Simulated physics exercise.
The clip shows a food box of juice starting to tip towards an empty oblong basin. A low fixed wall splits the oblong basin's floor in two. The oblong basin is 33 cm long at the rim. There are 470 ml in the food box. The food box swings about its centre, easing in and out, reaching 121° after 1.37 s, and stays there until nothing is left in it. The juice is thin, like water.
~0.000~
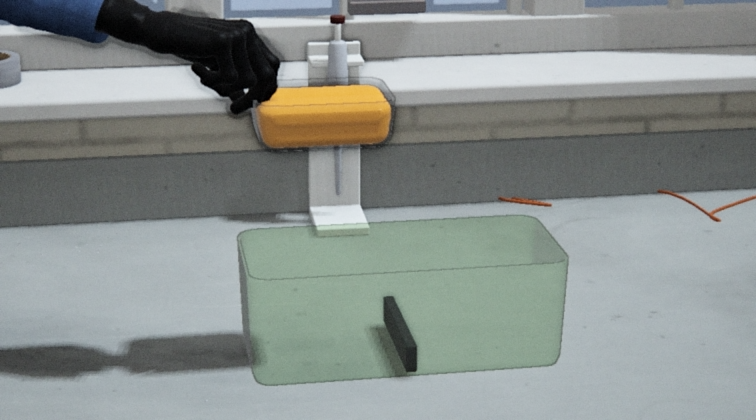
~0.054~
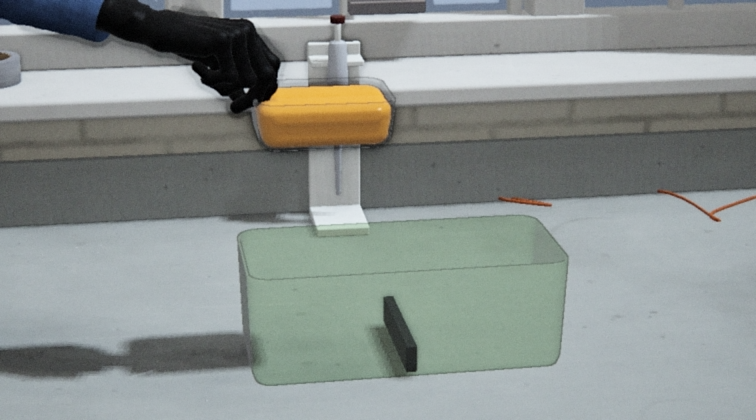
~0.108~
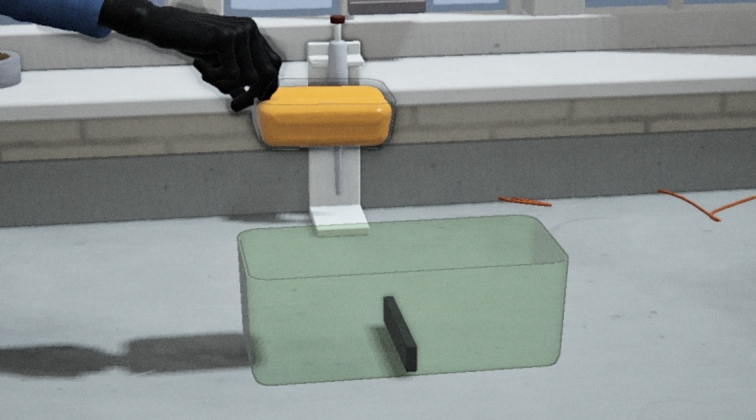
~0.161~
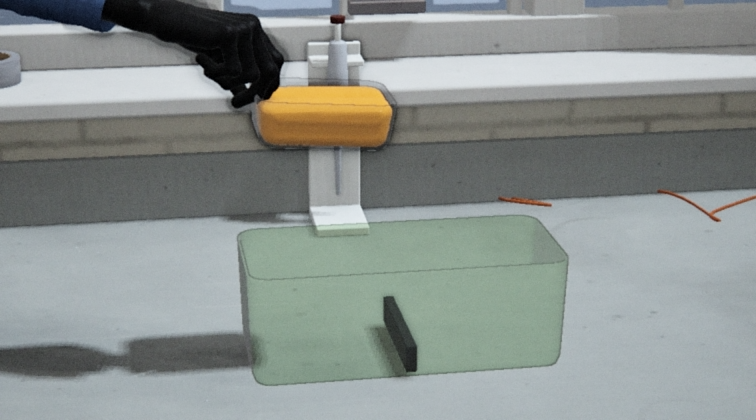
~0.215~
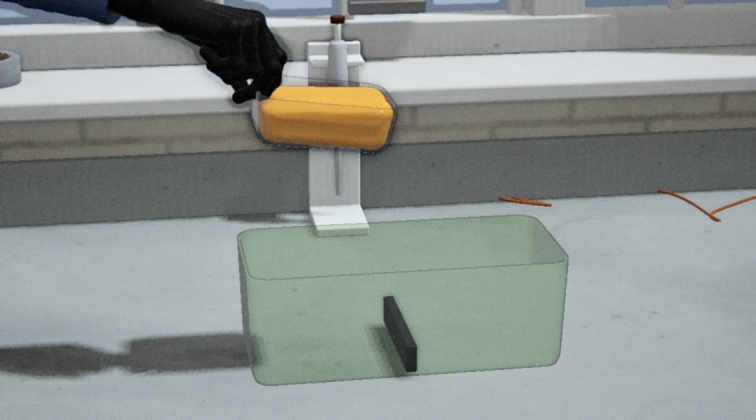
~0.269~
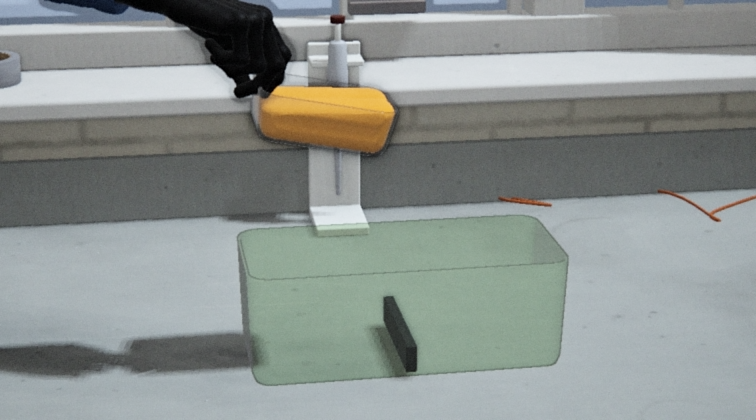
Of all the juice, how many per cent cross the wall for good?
About 77 per cent.
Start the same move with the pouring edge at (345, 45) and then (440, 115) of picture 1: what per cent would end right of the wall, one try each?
First 65, then 90 per cent.
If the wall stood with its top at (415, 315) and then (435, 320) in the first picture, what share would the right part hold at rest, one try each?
In turn about 75 and 65 per cent.
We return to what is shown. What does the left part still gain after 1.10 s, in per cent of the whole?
Some 3 per cent.
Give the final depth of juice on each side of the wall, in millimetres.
Left about 4 mm, right about 16 mm.
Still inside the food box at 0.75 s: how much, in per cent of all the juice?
About 18 per cent.
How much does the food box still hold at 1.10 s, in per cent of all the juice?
Some 1 per cent.
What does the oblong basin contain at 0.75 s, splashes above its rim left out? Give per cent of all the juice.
About 44 per cent.
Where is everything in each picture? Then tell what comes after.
In the first picture, it leans 0°; its right rim is at (388, 91); the juice meets the walls at (255, 100) and (384, 95); the oblong basin's rim runs from (243, 256) to (552, 239); the wall's top is at (400, 322).
In the second picture, it leans 0°; its right rim is at (388, 91); the juice meets the walls at (255, 100) and (385, 95).
In the third picture, it leans 2°; its right rim is at (389, 93); the juice meets the walls at (255, 100) and (385, 96).
In the fourth picture, it leans 4°; its right rim is at (389, 95); the juice meets the walls at (256, 99) and (386, 97).
In the fifth picture, it leans 7°; its right rim is at (390, 99); the juice meets the walls at (257, 99) and (387, 97).
In the sixth picture, it leans 11°; its right rim is at (391, 104); the juice meets the walls at (258, 98) and (389, 98).
After 0.75 s the tilt is 69° and 18 per cent is still to pour, 1 is left of the wall and 43 right of it.
After 1.10 s the tilt is 110° and 1 per cent is still to pour, 18 is left of the wall and 77 right of it.
After 1.47 s the tilt is 121° and 0 per cent is still to pour, 21 is left of the wall and 77 right of it.
After 1.87 s the tilt is 121° and 0 per cent is still to pour, 21 is left of the wall and 77 right of it.
In the end 21 per cent lies left of the wall, 77 right of it and 2 outside.
